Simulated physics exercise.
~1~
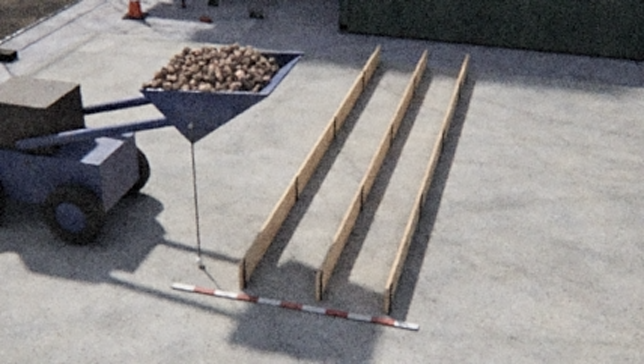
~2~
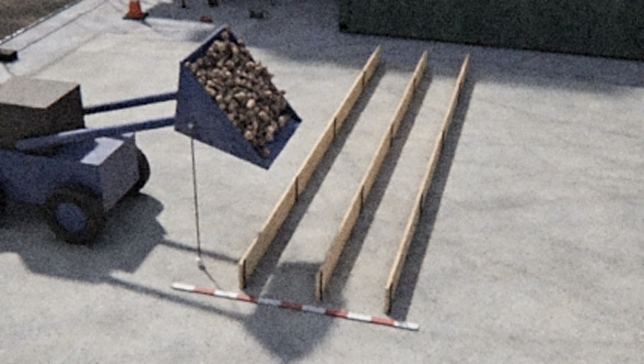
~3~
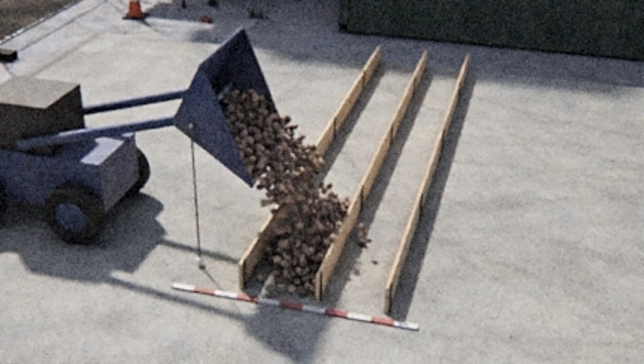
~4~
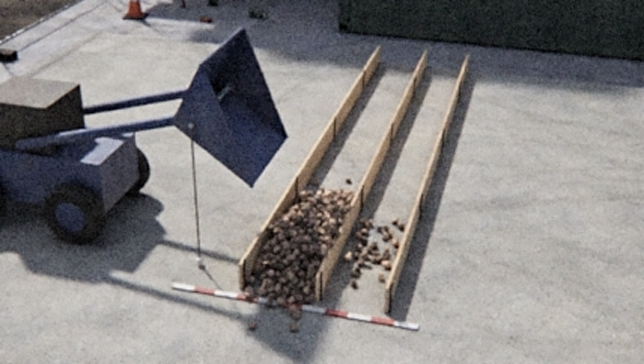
In this clip, a blue loader at left tips its raised bucket of brown stones forward, pouring them down between upright wooden boards on a concrete yard; most settle in a heap in the near bay, some scatter into the far one, and the bucket stays tilted, empty.
